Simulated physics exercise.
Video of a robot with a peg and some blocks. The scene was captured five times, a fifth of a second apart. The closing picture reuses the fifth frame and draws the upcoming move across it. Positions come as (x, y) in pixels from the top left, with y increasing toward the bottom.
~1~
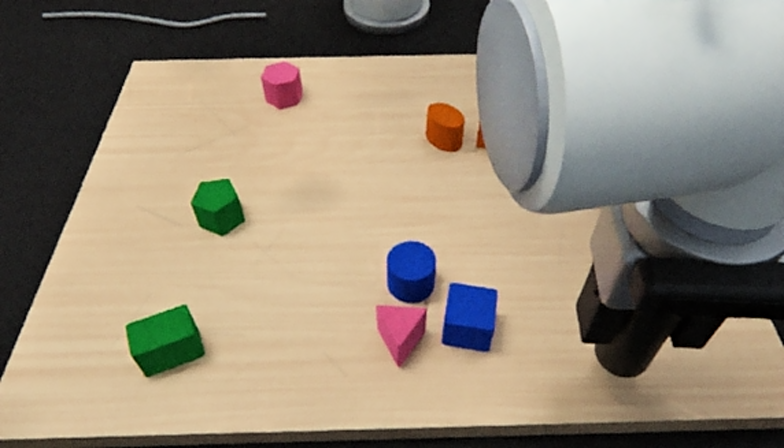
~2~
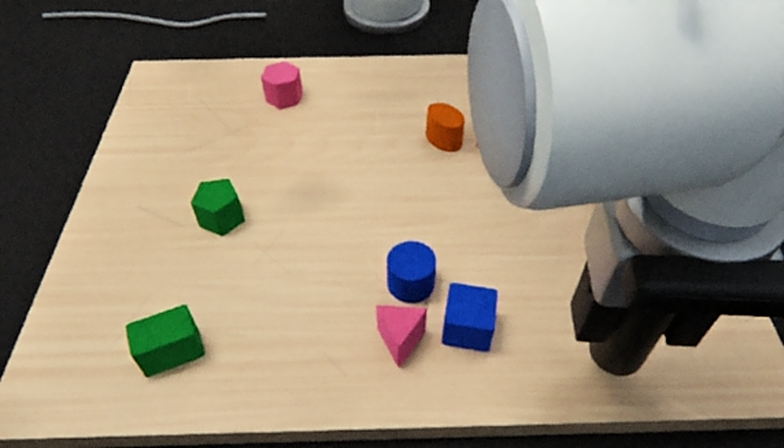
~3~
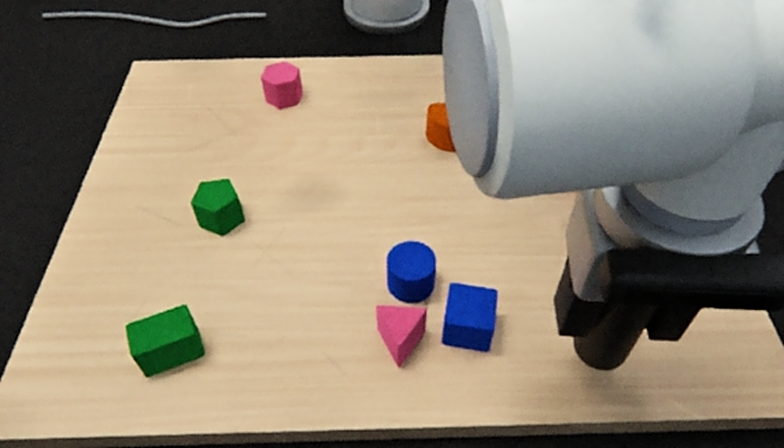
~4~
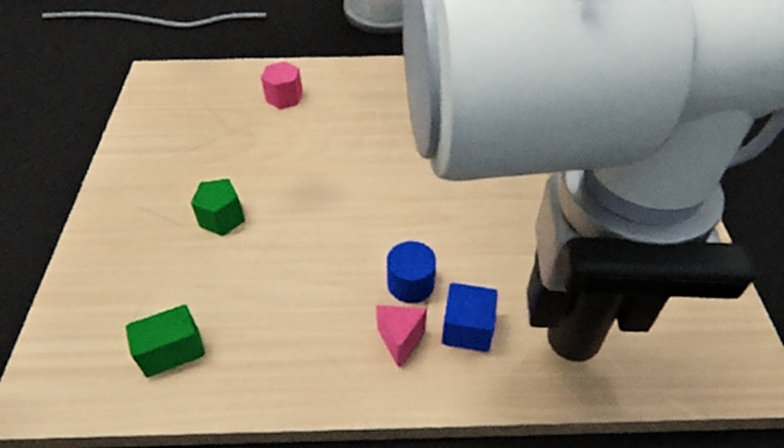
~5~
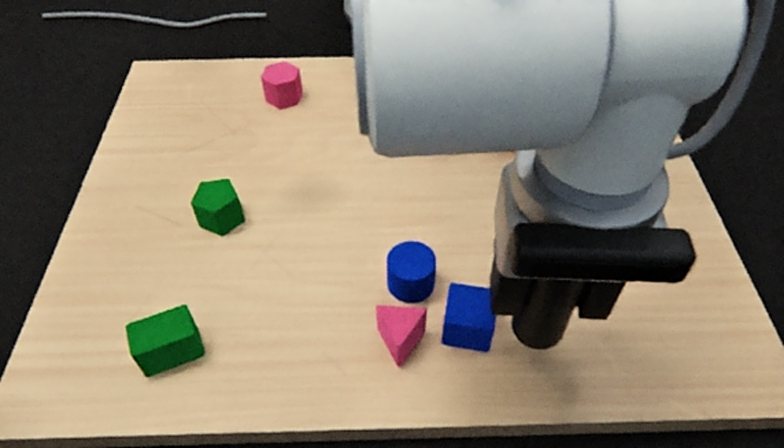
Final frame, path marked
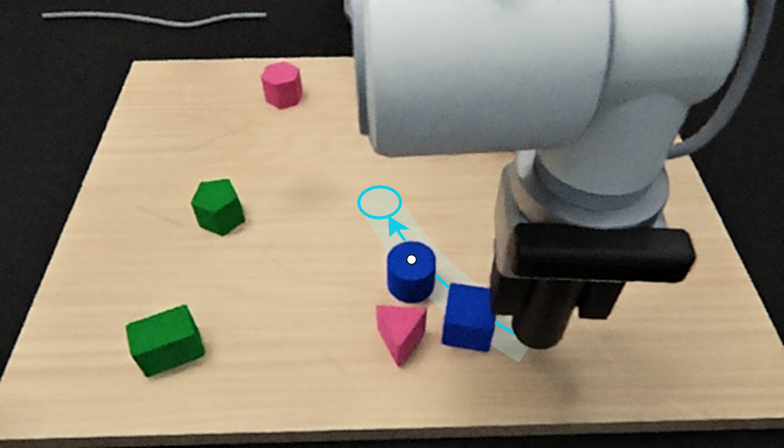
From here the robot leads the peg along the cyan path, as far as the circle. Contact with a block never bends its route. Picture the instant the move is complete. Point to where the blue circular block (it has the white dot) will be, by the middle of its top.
So, by the moment the path ends, you'll find the top centre of the blue circular block at (366, 237).
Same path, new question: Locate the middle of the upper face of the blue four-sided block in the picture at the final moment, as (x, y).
Put as a pixel place, it's (416, 291).
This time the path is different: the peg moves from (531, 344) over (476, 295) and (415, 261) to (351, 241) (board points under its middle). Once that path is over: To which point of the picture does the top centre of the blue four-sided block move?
Roughly at (436, 293).
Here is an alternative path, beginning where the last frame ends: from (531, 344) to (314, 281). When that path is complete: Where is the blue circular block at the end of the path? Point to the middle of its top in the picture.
The spot you're after is about (376, 235) in the image.
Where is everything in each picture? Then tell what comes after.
In the first picture, tip of the peg (620, 355), middles of tops, pink triangular piece (401, 319), blue circular block (412, 260), blue four-sided block (472, 305).
In the second picture, peg (615, 353), nothing pushed.
In the third picture, peg (599, 348), nothing pushed.
In the fourth picture, peg (573, 340), nothing pushed.
In the fifth picture, peg (537, 328), pink triangular piece (401, 319), blue circular block (412, 260), blue four-sided block (472, 305).
The line goes from (531, 344) through (436, 275) to (380, 202); the dot is on the blue circular block.
What follows on the original path. One third of the way, peg (465, 282); pink triangular piece (383, 325), turned 20° anticlockwise; blue circular block (401, 254); blue four-sided block (421, 291), turned 40° anticlockwise.
Two thirds of the way, peg (413, 232); pink triangular piece (380, 327), turned 20° anticlockwise; blue circular block (368, 239); blue four-sided block (416, 291), turned 50° anticlockwise.
At the end, peg (379, 184); pink triangular piece (380, 327), turned 20° anticlockwise; blue circular block (366, 237); blue four-sided block (416, 291), turned 50° anticlockwise.
